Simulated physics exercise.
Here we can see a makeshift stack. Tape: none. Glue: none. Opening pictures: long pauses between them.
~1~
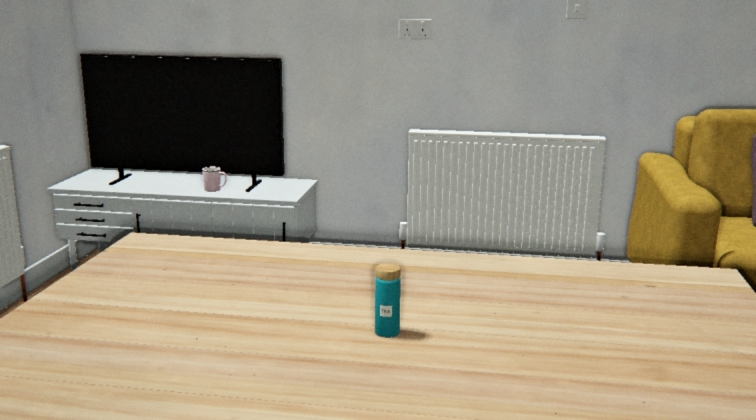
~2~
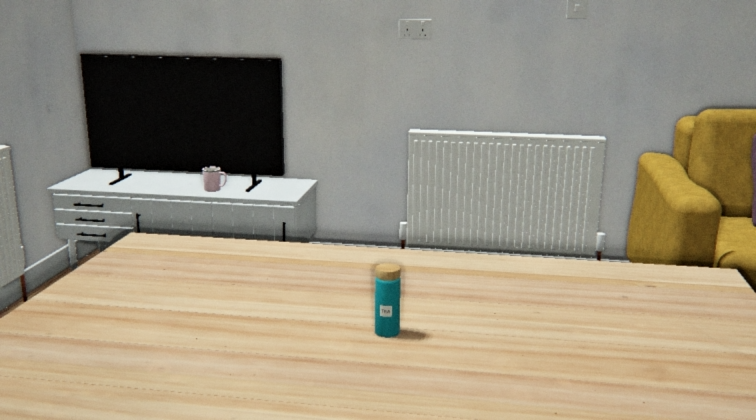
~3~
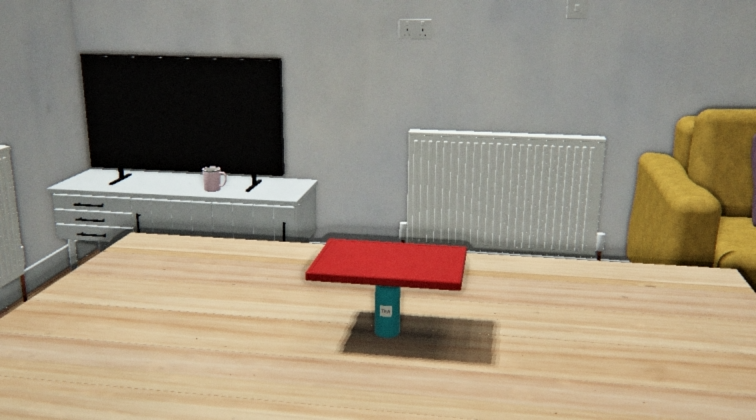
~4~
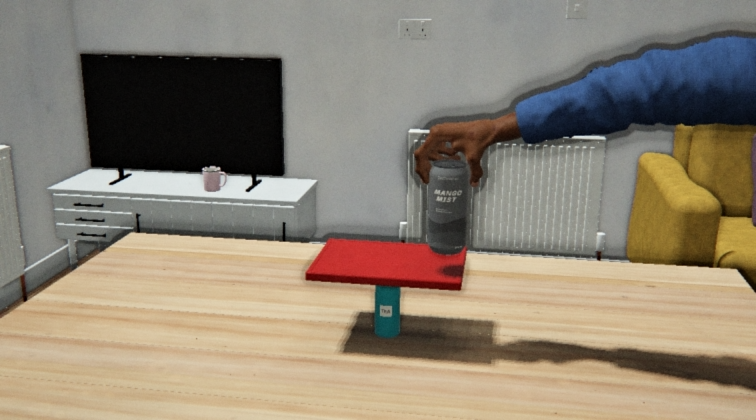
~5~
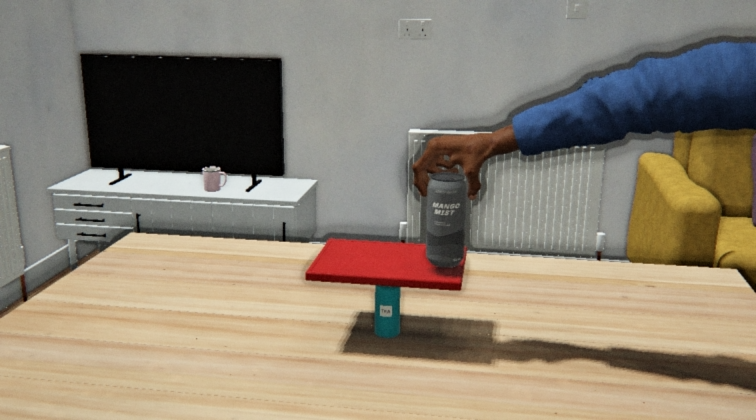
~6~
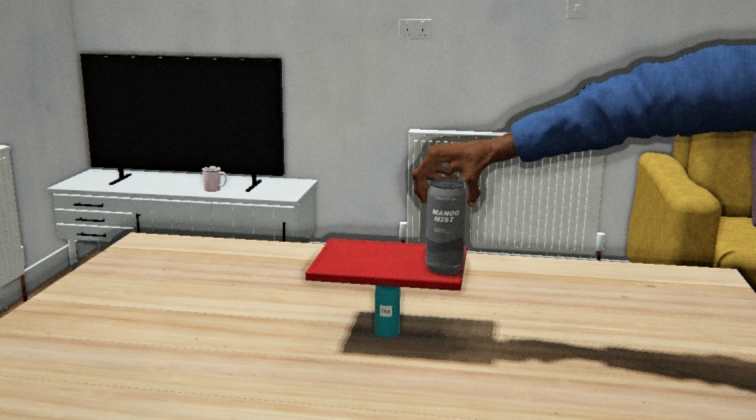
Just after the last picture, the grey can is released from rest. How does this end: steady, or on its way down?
It ends on its way down.
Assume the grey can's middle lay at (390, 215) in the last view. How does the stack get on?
Outcome: Stable.
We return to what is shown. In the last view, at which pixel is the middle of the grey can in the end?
At about (519, 348).
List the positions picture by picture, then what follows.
The last thing is not in view yet; turquoise shaker (388, 301), in the first frame.
The last thing is not in view yet; turquoise shaker (388, 301), in the second frame.
The last thing is not in view yet; turquoise shaker (388, 301), in the third frame.
Still above its spot; grey can (449, 207); turquoise shaker (388, 301), in the fourth frame.
Still above its spot; grey can (446, 220); turquoise shaker (388, 301), in the fifth frame.
In place under the hand; grey can (446, 227); turquoise shaker (388, 301), in the sixth frame.
Then, 0.40 s after the last picture, grey can now fallen; red lid on its side.
Then, 0.60 s after the last picture, red lid on its side.
At rest, fallen, red lid and grey can; turquoise shaker in place. Seen from the same camera at the end, grey can near (519, 348). The stack gives way.
